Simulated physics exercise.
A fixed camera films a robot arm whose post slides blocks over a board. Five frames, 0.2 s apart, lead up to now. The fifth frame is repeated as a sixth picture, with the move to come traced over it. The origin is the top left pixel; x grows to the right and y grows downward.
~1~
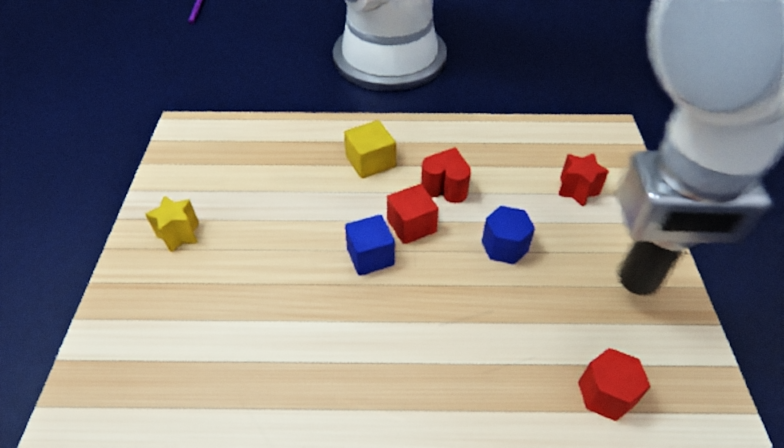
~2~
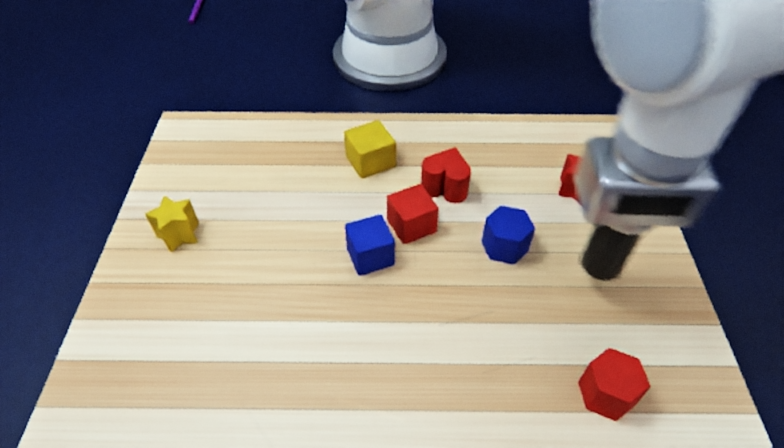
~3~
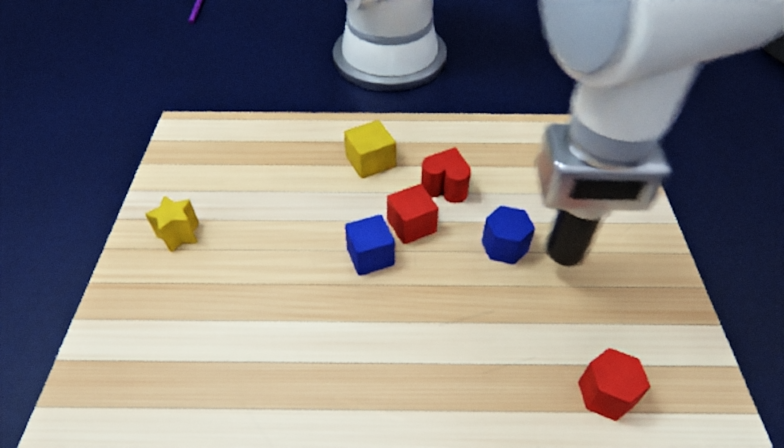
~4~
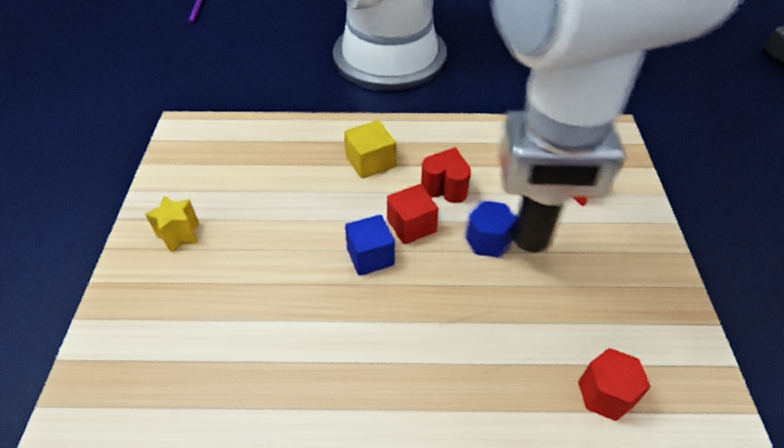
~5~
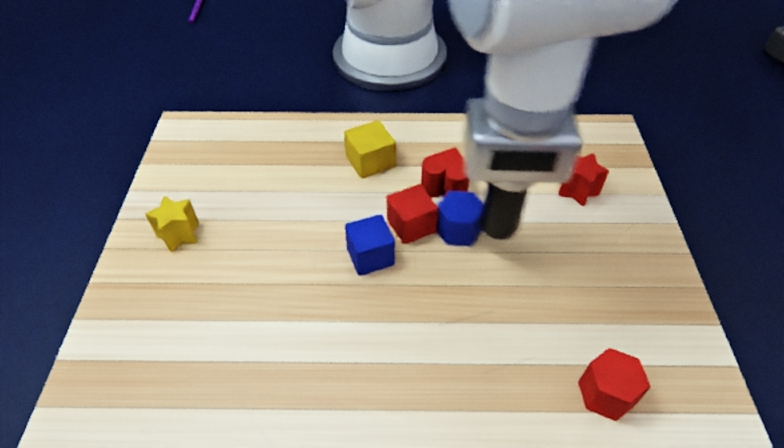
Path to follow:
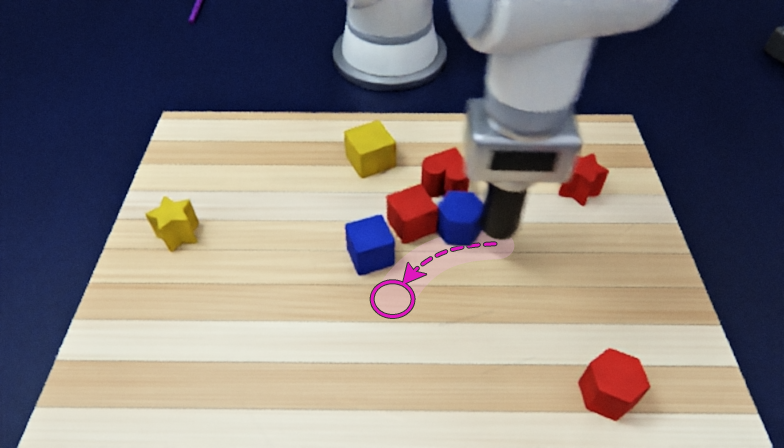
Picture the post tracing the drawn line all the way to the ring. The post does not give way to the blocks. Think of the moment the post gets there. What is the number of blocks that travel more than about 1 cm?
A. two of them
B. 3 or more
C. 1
My pick is A.
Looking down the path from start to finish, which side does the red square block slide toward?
Answer: Rightward.
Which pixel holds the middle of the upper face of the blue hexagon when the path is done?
Top centre: (434, 198).
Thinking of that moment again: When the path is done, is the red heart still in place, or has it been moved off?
In the end it has not been moved.
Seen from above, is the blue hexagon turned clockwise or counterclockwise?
Answer: Clockwise.
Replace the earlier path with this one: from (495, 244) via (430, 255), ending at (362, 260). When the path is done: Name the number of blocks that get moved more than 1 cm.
At least three of them.
Path on the board, from (495, 244) through (453, 249) and (418, 268) to (393, 299).
The first path, step by step. One third of the way, post at (455, 232); blue square block at (365, 232), turned 15° anticlockwise; red square block at (392, 199), turned 15° clockwise; blue hexagon at (435, 198), turned 25° clockwise.
Two thirds of the way, post at (419, 251); blue square block at (364, 232), turned 15° anticlockwise; red square block at (390, 199), turned 15° clockwise; blue hexagon at (434, 198), turned 30° clockwise.
At the end, post at (393, 282); blue square block at (364, 232), turned 15° anticlockwise; red square block at (390, 199), turned 15° clockwise; red heart in place; blue hexagon at (434, 198), turned 30° clockwise.
